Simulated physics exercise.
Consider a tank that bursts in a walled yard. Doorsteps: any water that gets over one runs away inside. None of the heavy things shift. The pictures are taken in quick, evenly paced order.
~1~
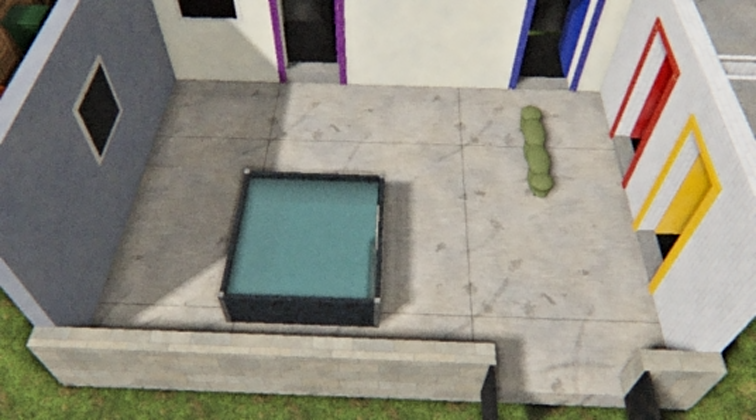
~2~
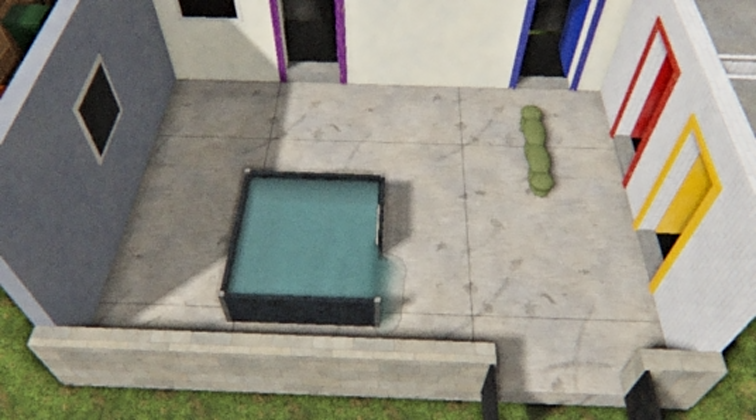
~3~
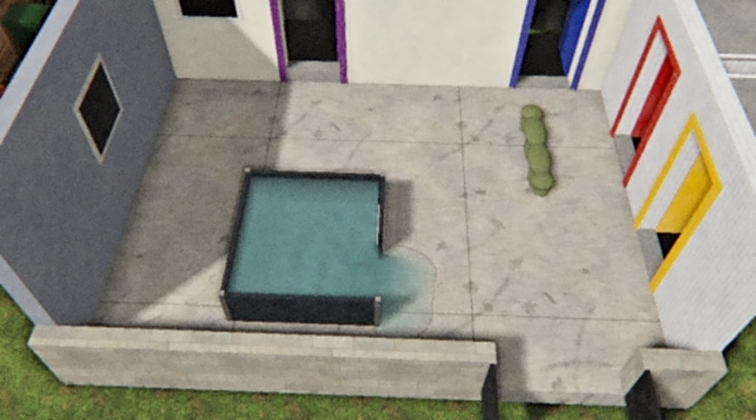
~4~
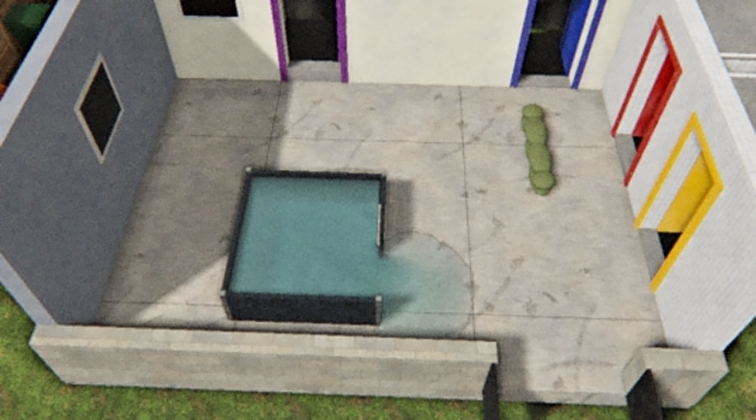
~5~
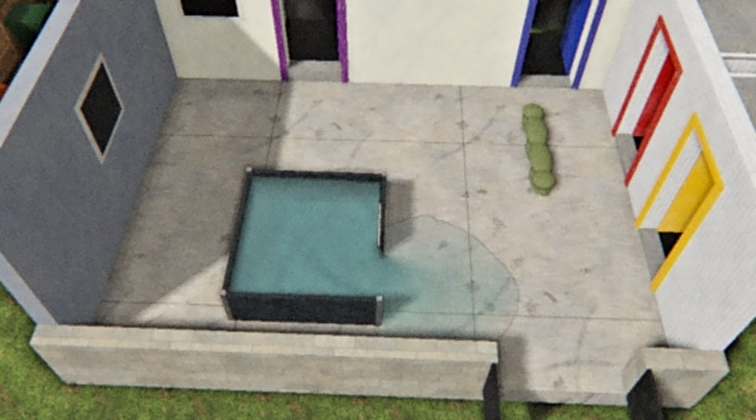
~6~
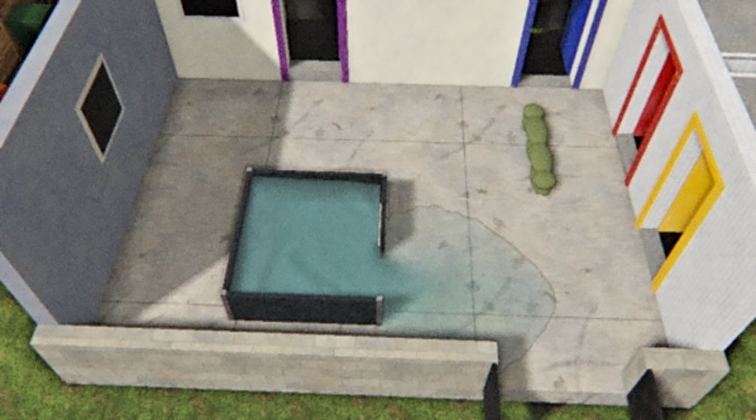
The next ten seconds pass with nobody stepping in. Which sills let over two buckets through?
Result: I expect the red door to stay within two buckets; I expect the purple door to stay within two buckets; I expect the yellow door to go over the limit; I expect the blue door to go over the limit.
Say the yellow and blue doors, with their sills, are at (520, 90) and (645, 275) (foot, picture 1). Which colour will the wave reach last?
It would be the purple door, I think.
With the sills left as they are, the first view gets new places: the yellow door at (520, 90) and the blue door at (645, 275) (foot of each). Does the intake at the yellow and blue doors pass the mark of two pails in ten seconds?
Then: The yellow one floods, the blue one lets more in.
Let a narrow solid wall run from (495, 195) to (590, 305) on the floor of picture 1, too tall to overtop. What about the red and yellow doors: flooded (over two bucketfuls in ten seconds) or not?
Note - red door: Below the line; yellow door: Below the line.
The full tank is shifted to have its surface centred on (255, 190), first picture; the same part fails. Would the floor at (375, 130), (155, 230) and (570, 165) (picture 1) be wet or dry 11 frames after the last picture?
In turn: No water, free of water, dry.
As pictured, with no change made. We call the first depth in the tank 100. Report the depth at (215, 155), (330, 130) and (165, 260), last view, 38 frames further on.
Roughly 0 per cent, 0 per cent and 0 per cent.
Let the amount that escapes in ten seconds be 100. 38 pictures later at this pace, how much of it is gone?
I'd put it near 70 in a hundred.
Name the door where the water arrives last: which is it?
Result: The door marked purple.
A moment on, water covers 25 % of the floor; the red door not reached, the purple door not reached, the yellow door wet at the sill, nothing in, the blue door not reached.
Next, water covers 30 % of the floor; the red door not reached, the purple door not reached, the yellow door over two buckets in, the blue door not reached.
Then, water covers 35 % of the floor; the red door wet at the sill, nothing in, the purple door not reached, the yellow door over two buckets in, the blue door not reached.
Later, water covers 45 % of the floor; the red door wet at the sill, nothing in, the purple door not reached, the yellow door far over two buckets in, the blue door over two buckets in.
In the end, water covers 70 % of the floor; the red door wet at the sill, nothing in, the purple door wet at the sill, nothing in, the yellow door far over two buckets in, the blue door far over two buckets in.
